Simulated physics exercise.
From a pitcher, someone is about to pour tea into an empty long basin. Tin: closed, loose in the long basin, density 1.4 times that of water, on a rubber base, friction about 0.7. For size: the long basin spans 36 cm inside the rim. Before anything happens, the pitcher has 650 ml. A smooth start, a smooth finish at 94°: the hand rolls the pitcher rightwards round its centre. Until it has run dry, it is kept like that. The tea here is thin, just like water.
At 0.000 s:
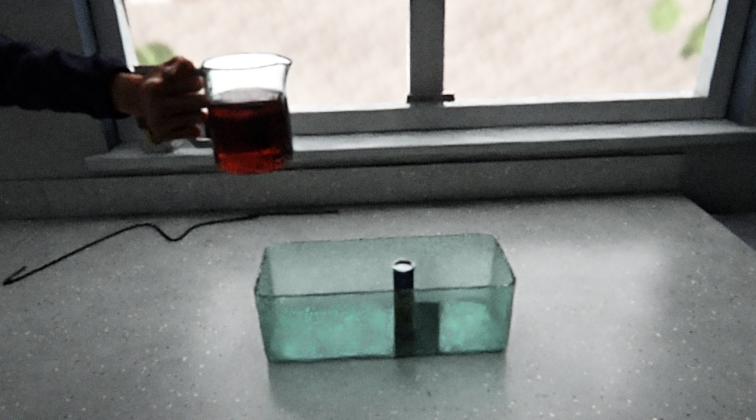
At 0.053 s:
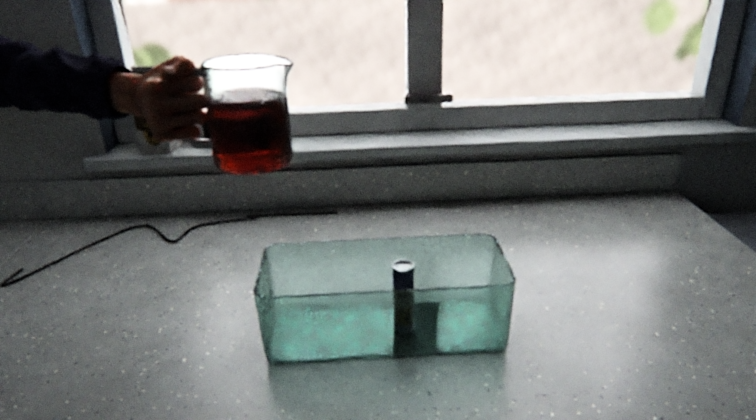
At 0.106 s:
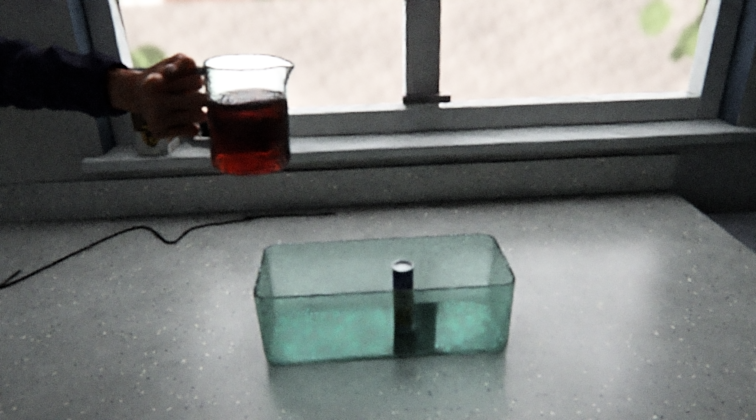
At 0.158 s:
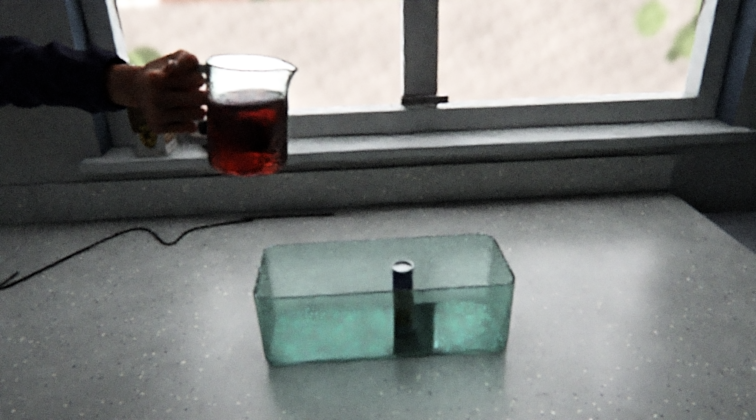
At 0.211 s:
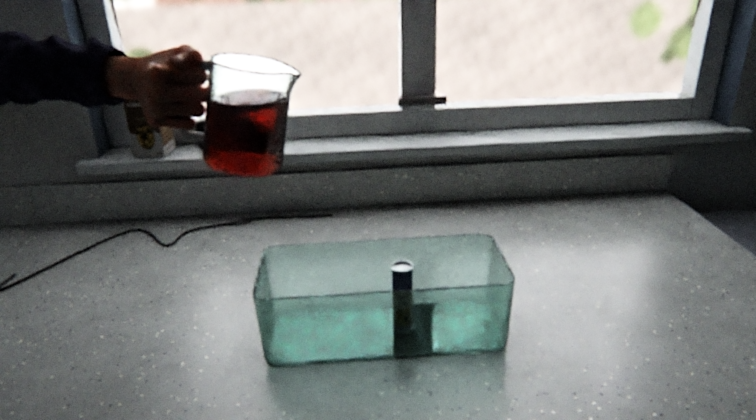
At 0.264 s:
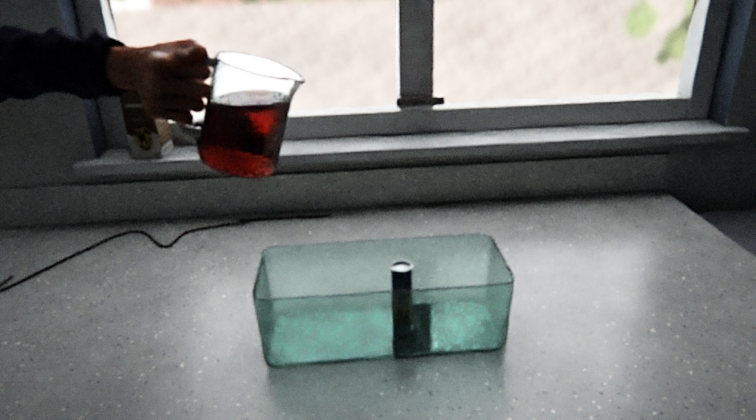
A hand held a glass pitcher of reddish-brown tea near a window, above and left of a long greenish basin with a small tin standing inside, then slowly tilted the pitcher slightly rightwards.
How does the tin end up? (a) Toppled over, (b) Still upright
a, toppled over.
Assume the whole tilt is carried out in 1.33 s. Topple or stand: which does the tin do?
The tin would overturn.
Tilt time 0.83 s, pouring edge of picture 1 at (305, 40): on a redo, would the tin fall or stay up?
After that, the tin stays vertical.
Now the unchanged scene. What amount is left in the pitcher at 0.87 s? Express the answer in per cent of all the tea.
Roughly 50 percent remains.
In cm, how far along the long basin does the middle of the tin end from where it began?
Looks like roughly 9.0 cm in total.
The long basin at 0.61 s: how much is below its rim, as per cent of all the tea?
Roughly 0 percent.
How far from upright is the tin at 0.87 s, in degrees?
Tilt: Around 0 degrees.
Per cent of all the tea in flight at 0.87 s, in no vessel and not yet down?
32 per cent or so.
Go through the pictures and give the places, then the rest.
In the first picture, it leans 0°; its right rim is at (293, 61); the tea meets the walls at (210, 96) and (286, 93); the long basin's rim runs from (260, 270) to (505, 258); the tin's top is at (403, 268).
In the second picture, it leans 1°; its right rim is at (293, 62); the tea meets the walls at (209, 96) and (285, 93).
In the third picture, it leans 3°; its right rim is at (295, 64); the tea meets the walls at (210, 97) and (285, 94).
In the fourth picture, it leans 7°; its right rim is at (298, 68); the tea meets the walls at (210, 97) and (286, 94).
In the fifth picture, it leans 12°; its right rim is at (302, 73); the tea meets the walls at (211, 98) and (287, 95).
In the sixth picture, it leans 18°; its right rim is at (306, 80); the tea meets the walls at (208, 106) and (290, 95).
After 0.61 s the tilt is 70° and 92 per cent is still to pour; the tin stands where it began.
After 0.87 s the tilt is 93° and 49 per cent is still to pour; the tin stands where it began.
After 1.13 s the tilt is 94° and 18 per cent is still to pour; the tin leans 16°.
After 1.42 s the tilt is 94° and 7 per cent is still to pour; the tin lies on its side.
In the end the tin lies on its side.
